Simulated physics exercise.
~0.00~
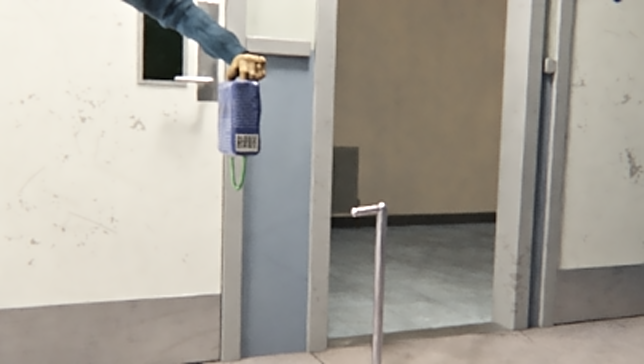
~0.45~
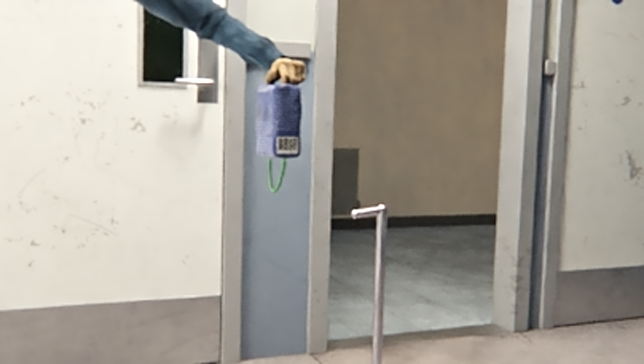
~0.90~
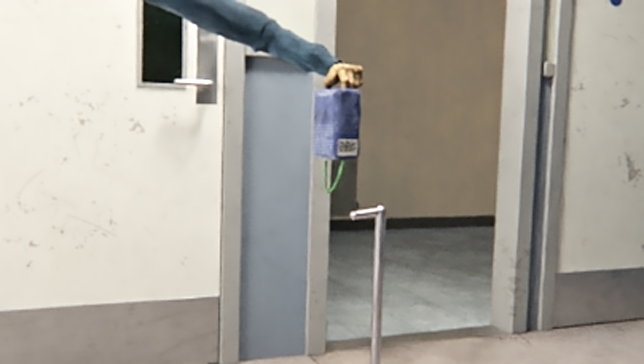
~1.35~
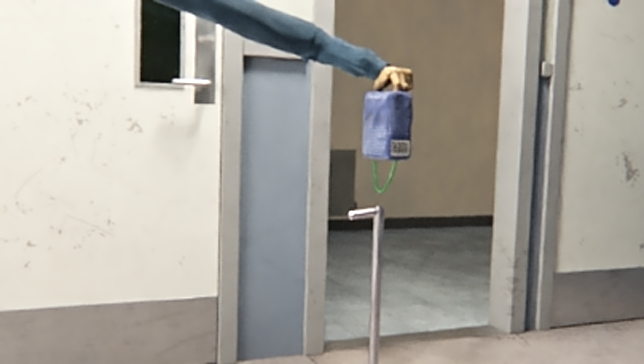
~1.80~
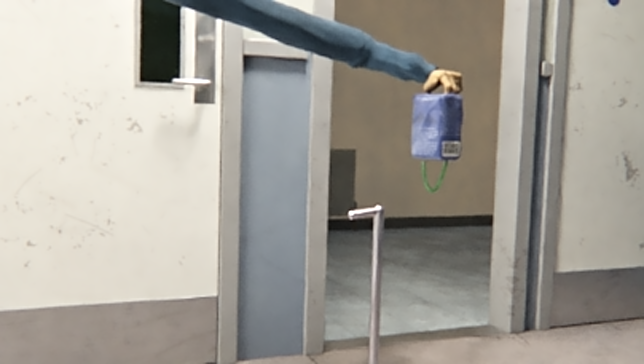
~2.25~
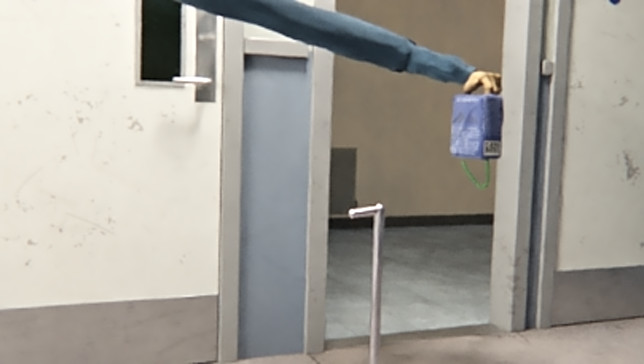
A hand carries a blue bag with a green loop right, passing clear over a post.
